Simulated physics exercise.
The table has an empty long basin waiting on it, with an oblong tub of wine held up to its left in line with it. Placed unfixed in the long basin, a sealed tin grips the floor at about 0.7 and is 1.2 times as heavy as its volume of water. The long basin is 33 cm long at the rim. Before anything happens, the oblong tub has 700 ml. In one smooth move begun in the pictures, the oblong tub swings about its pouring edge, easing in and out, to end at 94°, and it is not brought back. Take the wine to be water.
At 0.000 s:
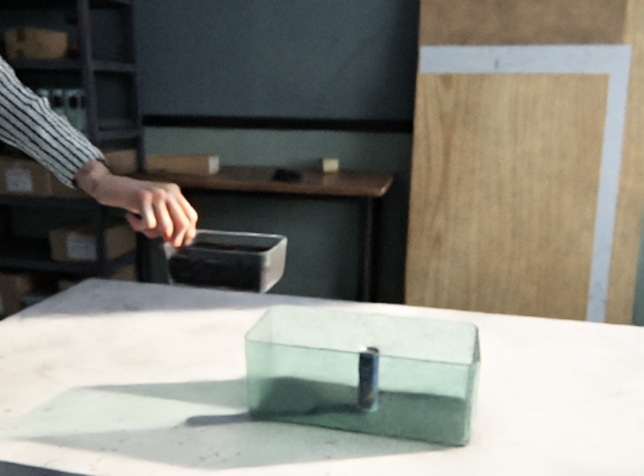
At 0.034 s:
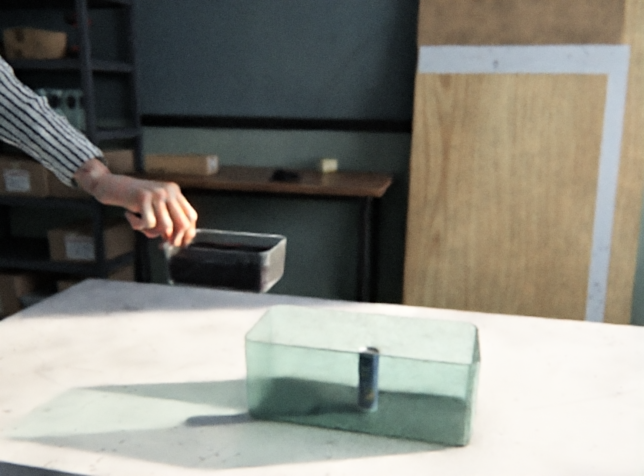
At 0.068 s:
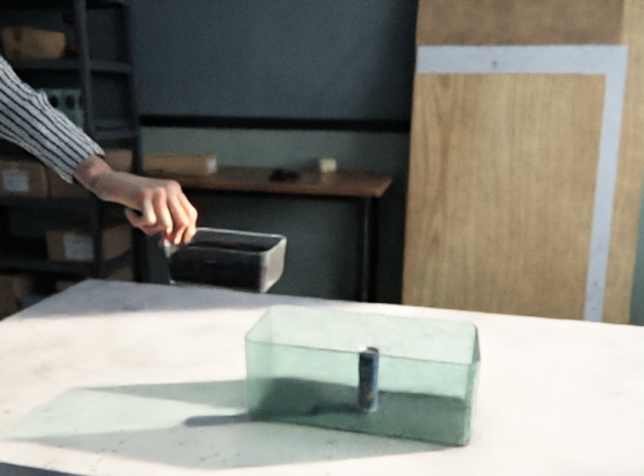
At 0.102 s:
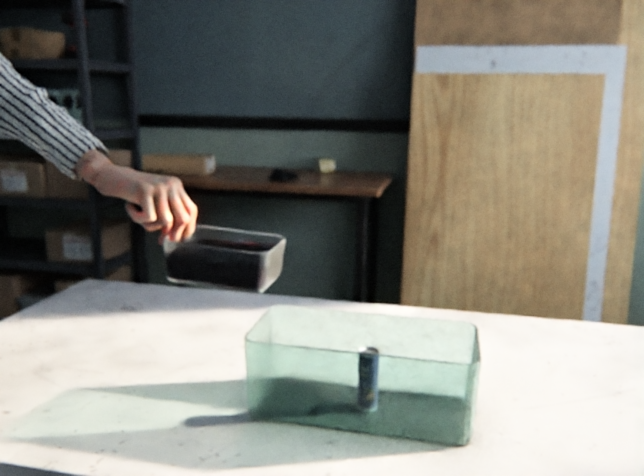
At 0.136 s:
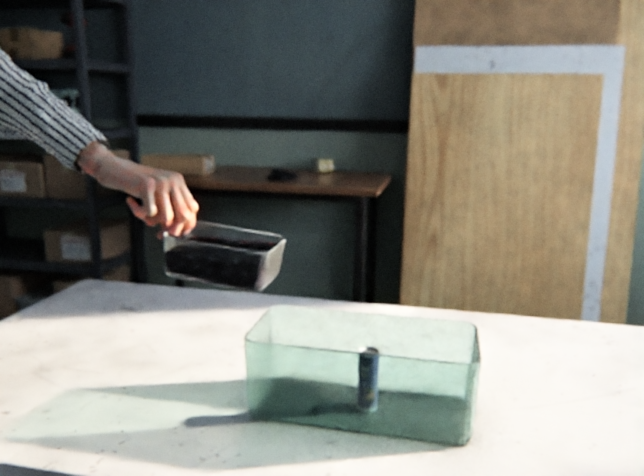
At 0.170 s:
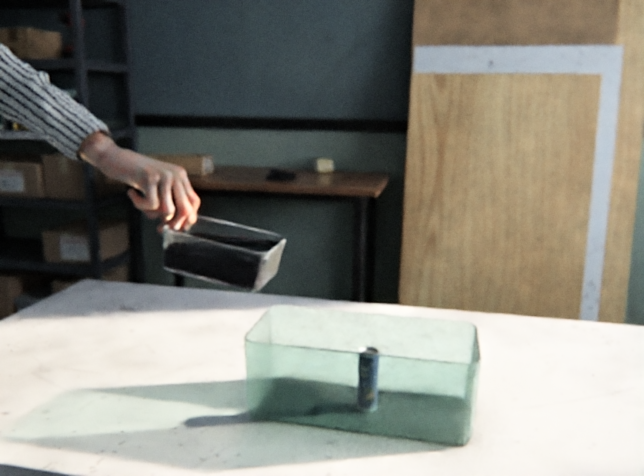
To begin with, a hand in a striped sleeve holds a small oblong tub of dark liquid level above a pale table, left of a long, greenish see-through basin with a small dark tin standing inside. The tub then slowly tilts a little, its right end dipping, while the basin stays still.
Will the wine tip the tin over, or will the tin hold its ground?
Here's my call: It tips.
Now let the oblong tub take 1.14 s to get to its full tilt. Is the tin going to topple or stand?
In that case the tin does not tip.
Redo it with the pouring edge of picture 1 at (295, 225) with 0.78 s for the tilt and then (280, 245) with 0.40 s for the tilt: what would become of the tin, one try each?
The tin stays vertical the first time and overturns the second time.
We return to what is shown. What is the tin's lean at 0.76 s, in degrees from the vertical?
About 10°.
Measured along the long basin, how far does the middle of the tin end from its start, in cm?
Roughly 6.0 cm.
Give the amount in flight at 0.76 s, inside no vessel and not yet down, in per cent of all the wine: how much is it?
Something like 16 per cent is in the air then.
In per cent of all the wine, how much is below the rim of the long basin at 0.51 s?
About 4%.
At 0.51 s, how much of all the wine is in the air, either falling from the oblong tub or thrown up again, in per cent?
About 42 per cent.
Then, 0.51 s in, the tilt is 66° and 54 per cent is still to pour; the tin stands where it began.
Then, 0.76 s in, the tilt is 93° and 7 per cent is still to pour; the tin leans 9°.
Then, 1.02 s in, the tilt is 94° and 1 per cent is still to pour; the tin lies on its side.
Then, 1.31 s in, the tilt is 94° and 0 per cent is still to pour; the tin lies on its side.
Finally, the tin lies on its side.
